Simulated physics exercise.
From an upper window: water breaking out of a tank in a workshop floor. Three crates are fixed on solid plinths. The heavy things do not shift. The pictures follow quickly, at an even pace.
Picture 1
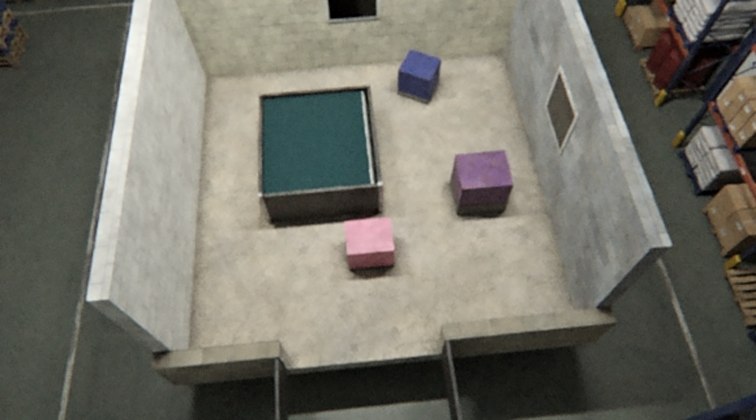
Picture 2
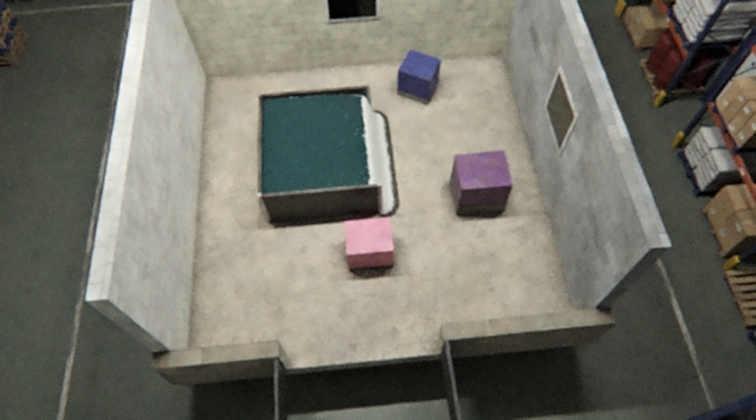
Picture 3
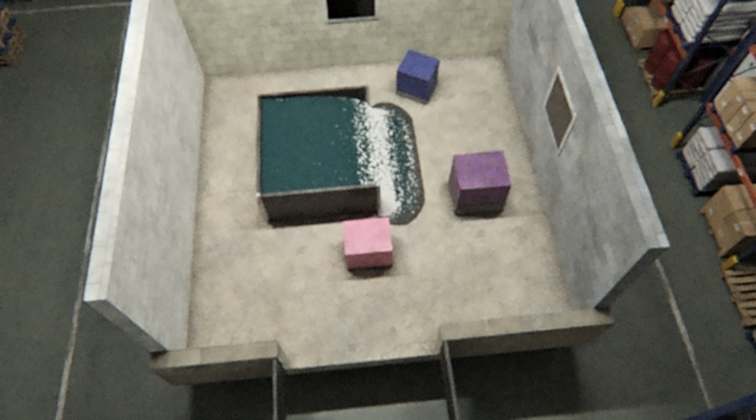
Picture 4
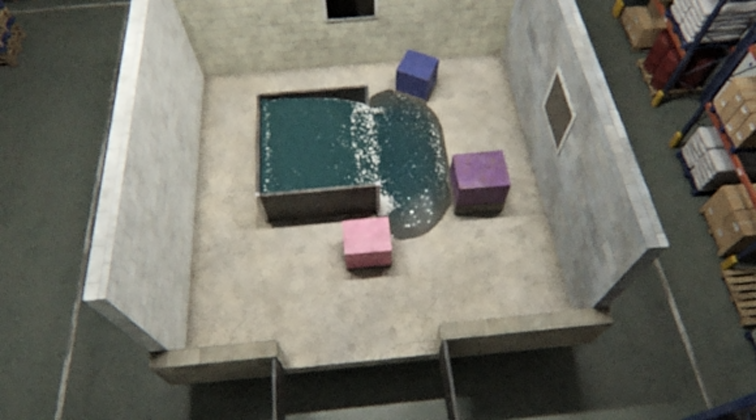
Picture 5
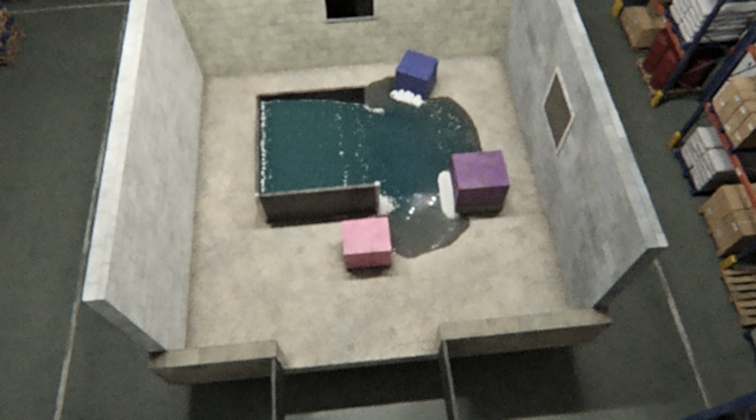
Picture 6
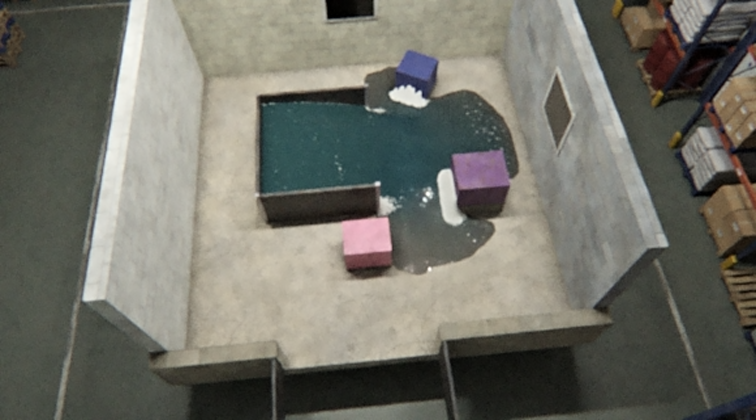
A walled workshop floor with shelves of boxes outside to the right is seen from high above, the view holding steady. A dark-sided tank of green water stands left of centre, with a blue box beyond, a purple one to the right and a pink one nearer. The tank's right side opens and water pours out, foaming, spreading rightward against the blue and purple boxes and around the purple one.
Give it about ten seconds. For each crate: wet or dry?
In the end: The blue crate gets wet; the purple crate gets wet; the pink crate gets wet.
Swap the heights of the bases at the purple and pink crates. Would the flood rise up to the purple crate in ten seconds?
One by one: The purple crate gets wet.
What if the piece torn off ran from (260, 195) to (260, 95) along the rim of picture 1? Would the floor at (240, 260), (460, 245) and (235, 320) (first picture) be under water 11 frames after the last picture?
As listed: Awash, no water, covered.
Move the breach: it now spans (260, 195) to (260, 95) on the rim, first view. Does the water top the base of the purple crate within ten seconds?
In short: Purple crate stays dry.
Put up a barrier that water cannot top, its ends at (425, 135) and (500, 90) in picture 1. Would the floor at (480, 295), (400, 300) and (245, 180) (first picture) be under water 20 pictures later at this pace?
One after the other: Flooded, awash, free of water.
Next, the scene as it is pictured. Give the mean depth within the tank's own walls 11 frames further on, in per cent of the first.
Near 26 in a hundred.
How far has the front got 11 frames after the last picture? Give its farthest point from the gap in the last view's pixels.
Near (574, 324).
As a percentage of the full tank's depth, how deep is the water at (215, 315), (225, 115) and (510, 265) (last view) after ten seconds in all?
In turn 12, 8 and 8 in a hundred.
A moment on, water covers 40 % of the floor; the blue crate water round its plinth, the purple crate water round its plinth, the pink crate water round its plinth.
Next, water covers 50 % of the floor; the blue crate water round its plinth, the purple crate water round its plinth, the pink crate water round its plinth.
Then, water covers 65 % of the floor; the blue crate water round its plinth, the purple crate water round its plinth, the pink crate water round its plinth.
Later, water covers 95 % of the floor; the blue crate water round its plinth, the purple crate water round its plinth, the pink crate water round its plinth.
In the end, water covers 100 % of the floor; the blue crate was topped, the purple crate was topped, the pink crate was topped.
